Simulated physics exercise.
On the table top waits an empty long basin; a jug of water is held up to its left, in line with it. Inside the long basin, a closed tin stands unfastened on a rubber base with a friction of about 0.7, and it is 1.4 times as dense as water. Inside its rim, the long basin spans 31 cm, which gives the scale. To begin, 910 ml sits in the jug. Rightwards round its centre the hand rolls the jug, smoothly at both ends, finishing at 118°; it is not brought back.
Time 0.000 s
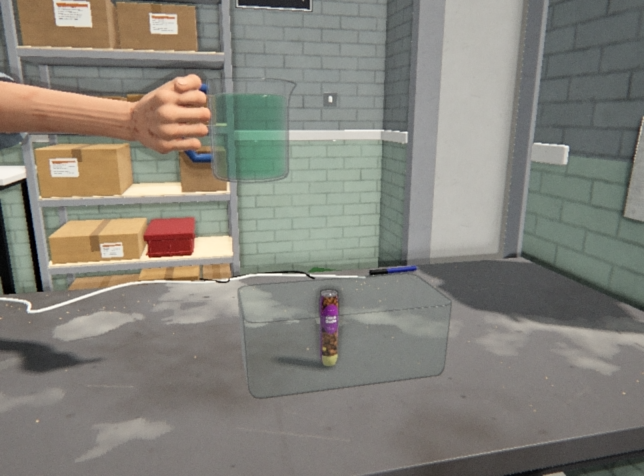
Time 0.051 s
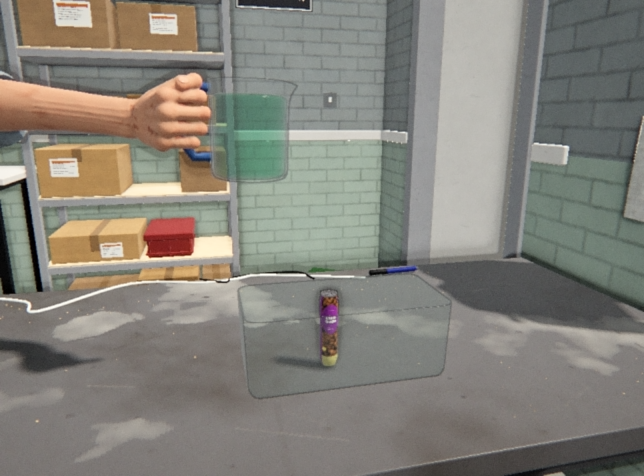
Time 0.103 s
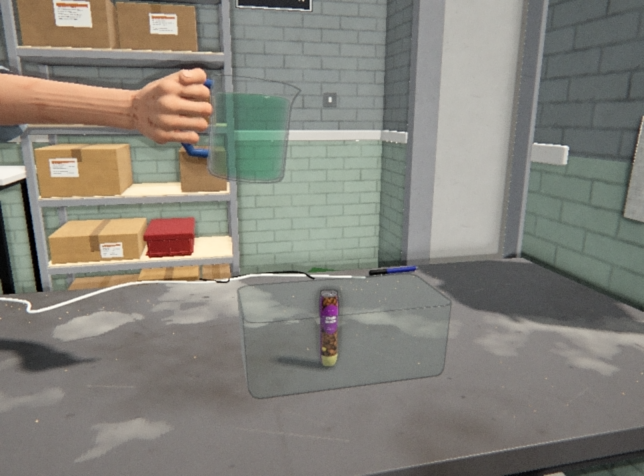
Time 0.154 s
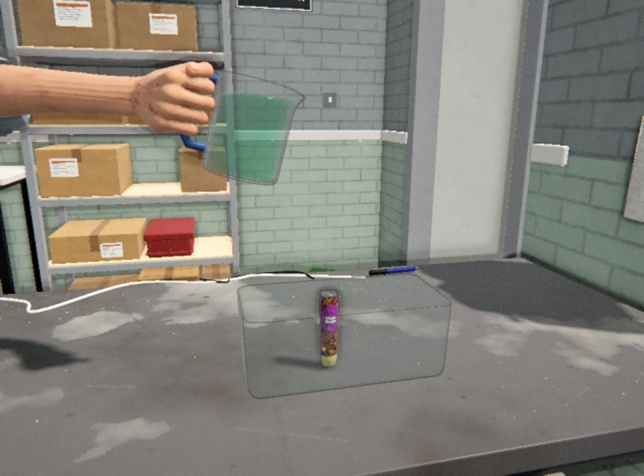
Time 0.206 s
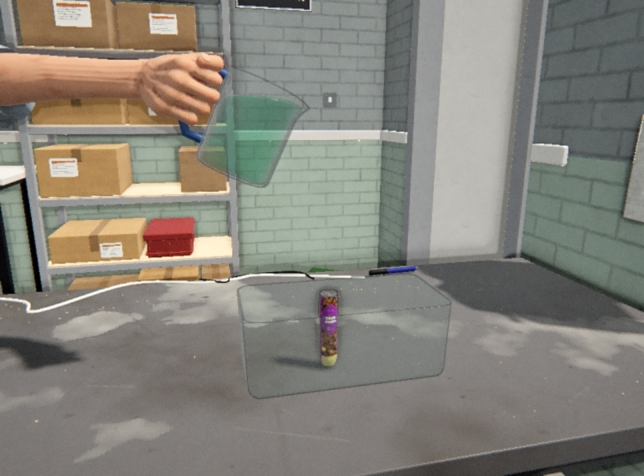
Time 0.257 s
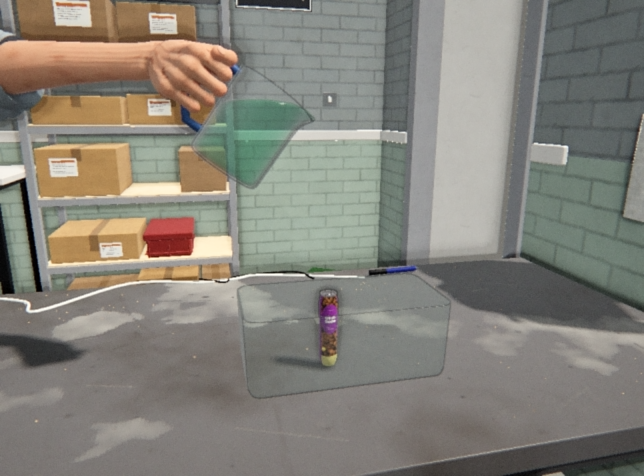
A bare forearm and hand reach in from the left, gripping a clear jug of green liquid by its blue handle, seen from a fixed view across a grey table in a storeroom. A clear rectangular basin holding a small purple-labelled tube sits below to the right, before shelves of brown boxes, a red container and green-grey brick walls. The hand smoothly tilts the jug rightwards, slowly then further, its liquid shifting inside.
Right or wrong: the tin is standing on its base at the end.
Right, it is standing.
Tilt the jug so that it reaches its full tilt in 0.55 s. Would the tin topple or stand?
Then the tin does not tip.
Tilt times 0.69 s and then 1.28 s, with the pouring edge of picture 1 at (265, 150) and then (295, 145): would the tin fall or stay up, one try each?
Trial 1 - tin tips; trial 2 - tin tips.
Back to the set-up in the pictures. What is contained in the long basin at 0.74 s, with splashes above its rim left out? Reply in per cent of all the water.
Some 62 percent.
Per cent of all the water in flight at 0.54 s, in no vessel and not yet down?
Estimate: Some 40 % of the total.
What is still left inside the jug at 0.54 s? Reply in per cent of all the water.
Portion remaining: Approx. 52 per cent.
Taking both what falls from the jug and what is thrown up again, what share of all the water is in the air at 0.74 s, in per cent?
I'd say some 30 per cent is in the air.
After 0.54 s the tilt is 104° and 53 per cent is still to pour; the tin stands where it began.
After 0.74 s the tilt is 118° and 8 per cent is still to pour; the tin stands where it began.
After 0.96 s the tilt is 118° and 0 per cent is still to pour; the tin stands where it began.
After 1.19 s the tilt is 118° and 0 per cent is still to pour; the tin stands where it began.
In the end the tin stands where it began.
